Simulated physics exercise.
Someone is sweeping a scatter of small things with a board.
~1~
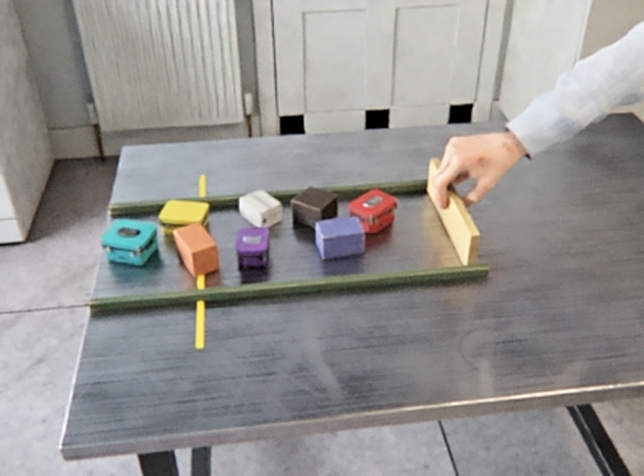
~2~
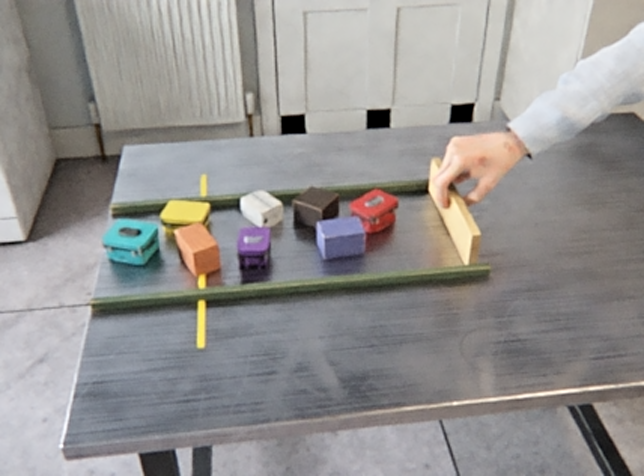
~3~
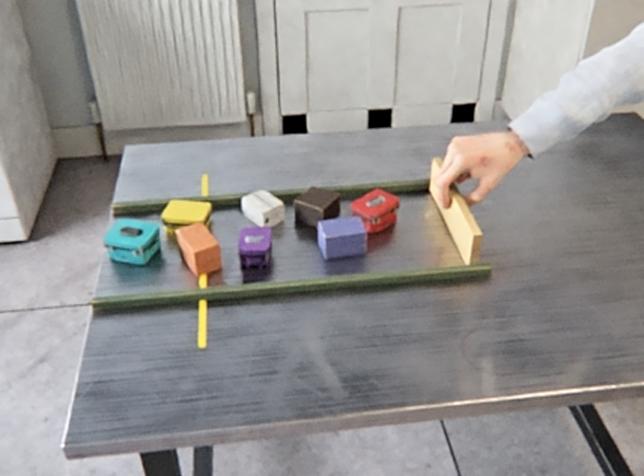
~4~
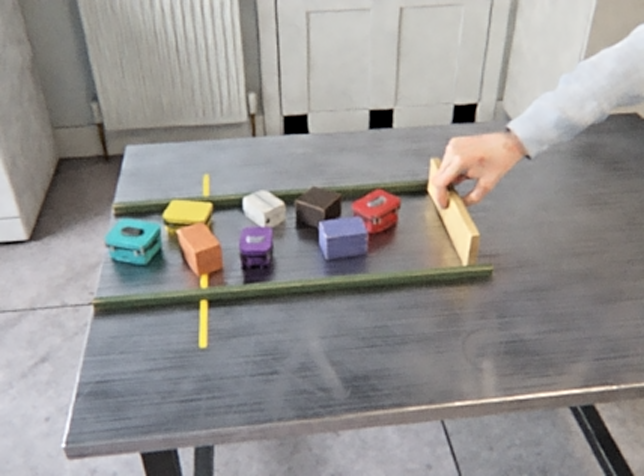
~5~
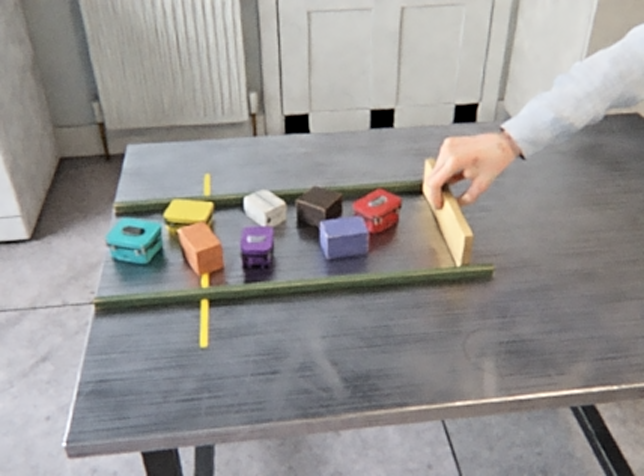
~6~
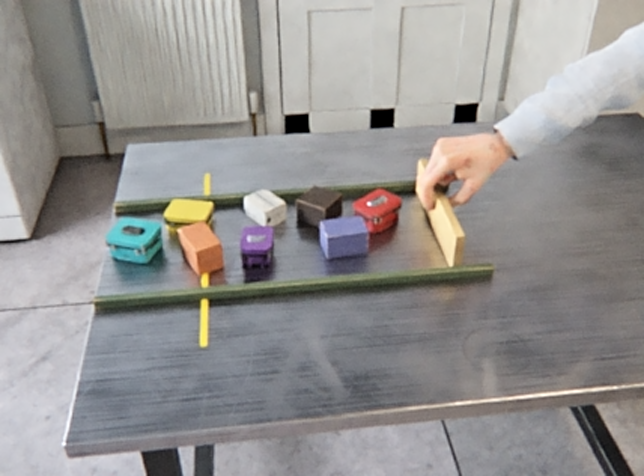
A hand holding a wooden board upright between two green strips, then sliding it slightly left toward small colourful cases and blocks.
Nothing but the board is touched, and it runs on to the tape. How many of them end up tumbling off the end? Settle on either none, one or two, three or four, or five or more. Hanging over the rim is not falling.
The number that falls off comes to one or two.
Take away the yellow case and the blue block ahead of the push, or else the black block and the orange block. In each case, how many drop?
0 in the first case, 0 in the second.
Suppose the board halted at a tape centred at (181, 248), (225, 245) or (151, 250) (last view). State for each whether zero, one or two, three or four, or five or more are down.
Taking the tapes one at a time, the count is 3 or 4, then not one, then more than four.
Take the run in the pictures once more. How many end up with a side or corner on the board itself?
It is in contact with 2.
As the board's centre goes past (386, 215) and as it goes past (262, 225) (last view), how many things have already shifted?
Tally: First 1; then 7.
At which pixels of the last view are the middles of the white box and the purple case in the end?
Final spots - white box (125, 220), purple case (145, 258).
Soon after, none off yet; turquoise case at rest near (135, 241); yellow case at rest near (190, 218); orange block at rest near (201, 248).
After that, none off yet; turquoise case at rest near (135, 241); yellow case moving near (185, 218); orange block at rest near (201, 248).
And then, none off yet; turquoise case displaced a little near (122, 241); yellow case displaced about its own width near (129, 221); orange block displaced about its own width near (156, 251).
In the end, the number that fall off is one or two; gone, yellow case and turquoise case.
